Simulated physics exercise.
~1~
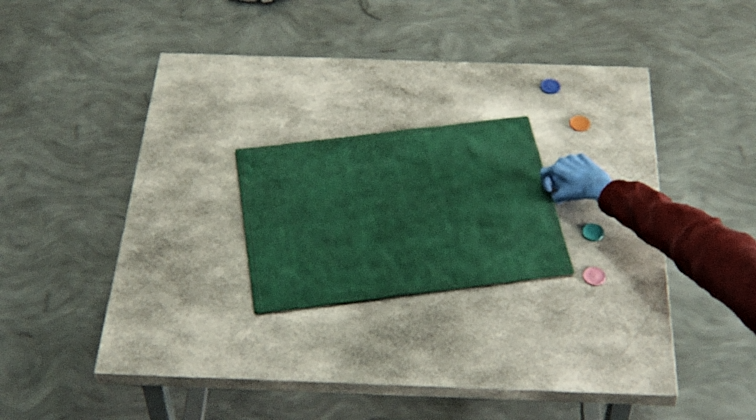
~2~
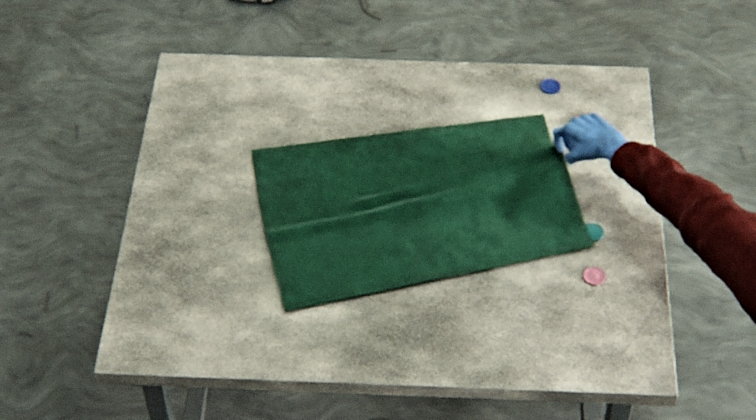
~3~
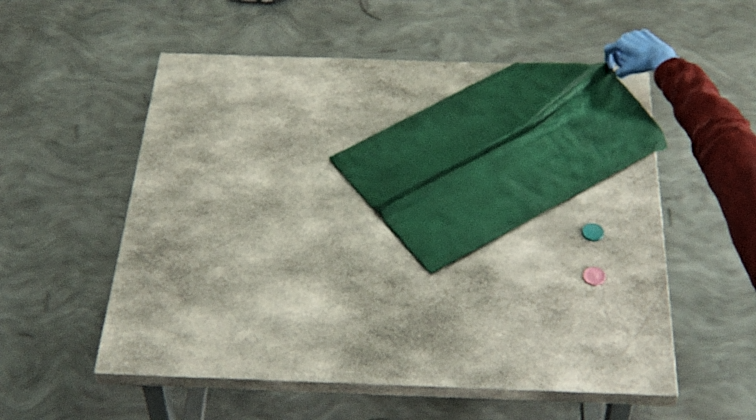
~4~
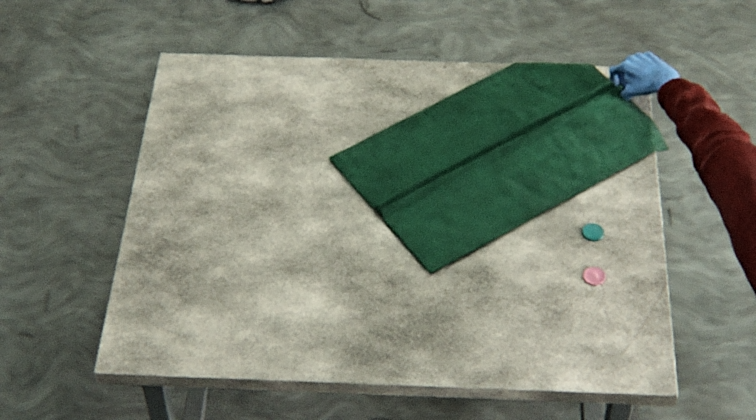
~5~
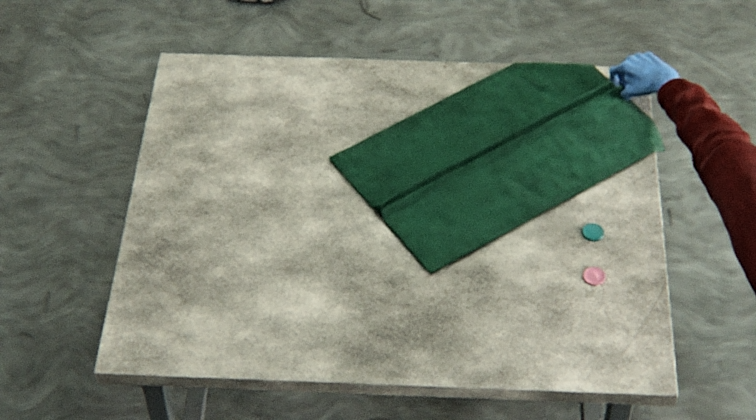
We see a blue-gloved hand grip the right edge of a green cloth on a table and drag it up and right, creasing it and covering the orange and blue discs, until it rests at the upper right corner, the teal and pink discs still uncovered.
